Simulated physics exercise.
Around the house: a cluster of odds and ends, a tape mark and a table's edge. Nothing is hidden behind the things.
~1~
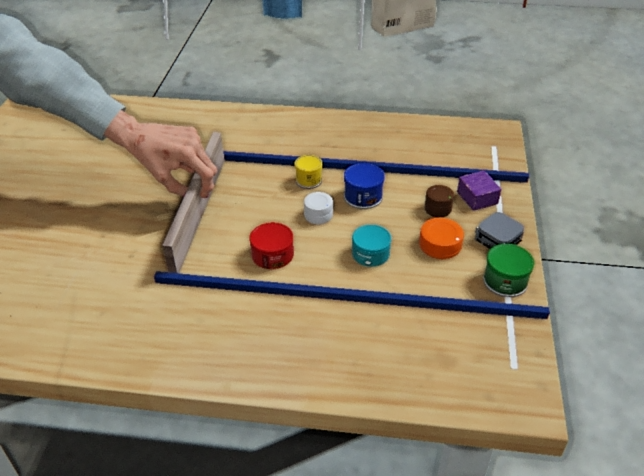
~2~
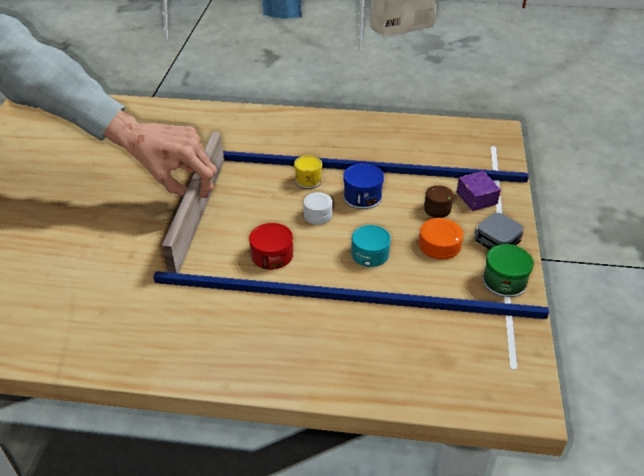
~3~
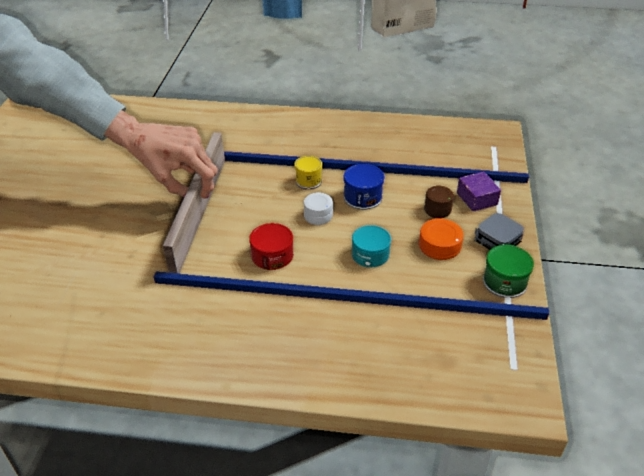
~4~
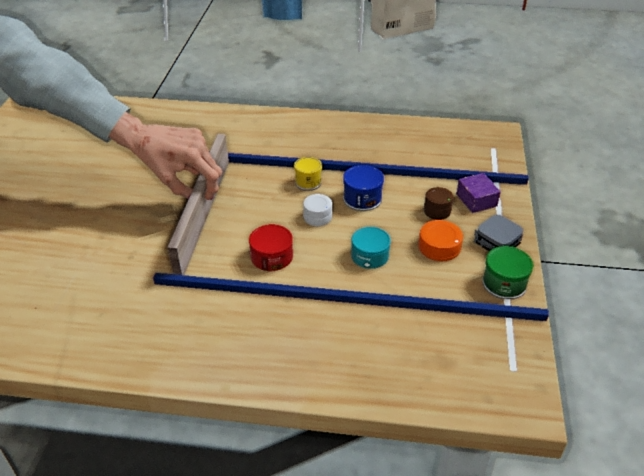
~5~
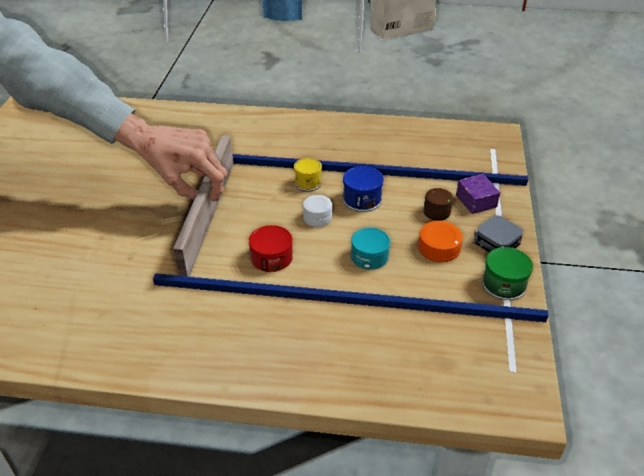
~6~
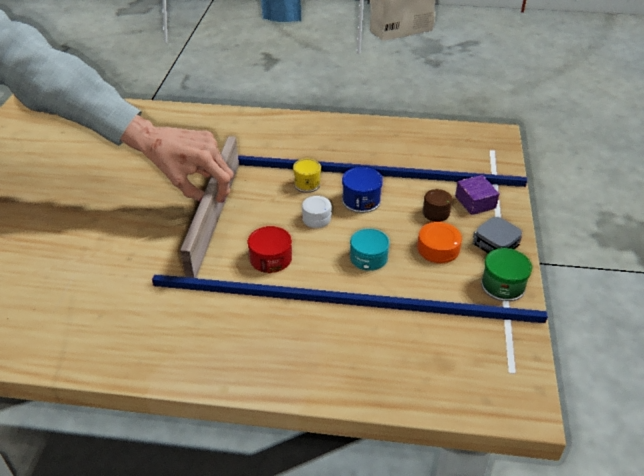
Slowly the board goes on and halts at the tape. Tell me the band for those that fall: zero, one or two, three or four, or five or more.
As it turns out, the number that fall off is five or more.
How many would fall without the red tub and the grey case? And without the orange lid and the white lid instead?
4 in the first case, 4 in the second.
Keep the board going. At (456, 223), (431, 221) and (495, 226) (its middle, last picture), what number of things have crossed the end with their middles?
In that order 1, 0 and 5.
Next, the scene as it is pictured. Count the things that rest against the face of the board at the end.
That makes 5.
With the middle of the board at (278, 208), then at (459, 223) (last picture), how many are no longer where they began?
By then 1, and 10.
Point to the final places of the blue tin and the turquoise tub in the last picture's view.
About (520, 207), and the other about (524, 260).
Soon after, none off yet; green tin at rest near (506, 275); grey case at rest near (498, 238); purple block at rest near (477, 195).
Then, none off yet; green tin at rest near (506, 275); grey case moved a little near (509, 235); purple block at rest near (478, 195).
At rest, the number that fall off is five or more; fallen, brown lid, orange lid, purple block, grey case and green tin.
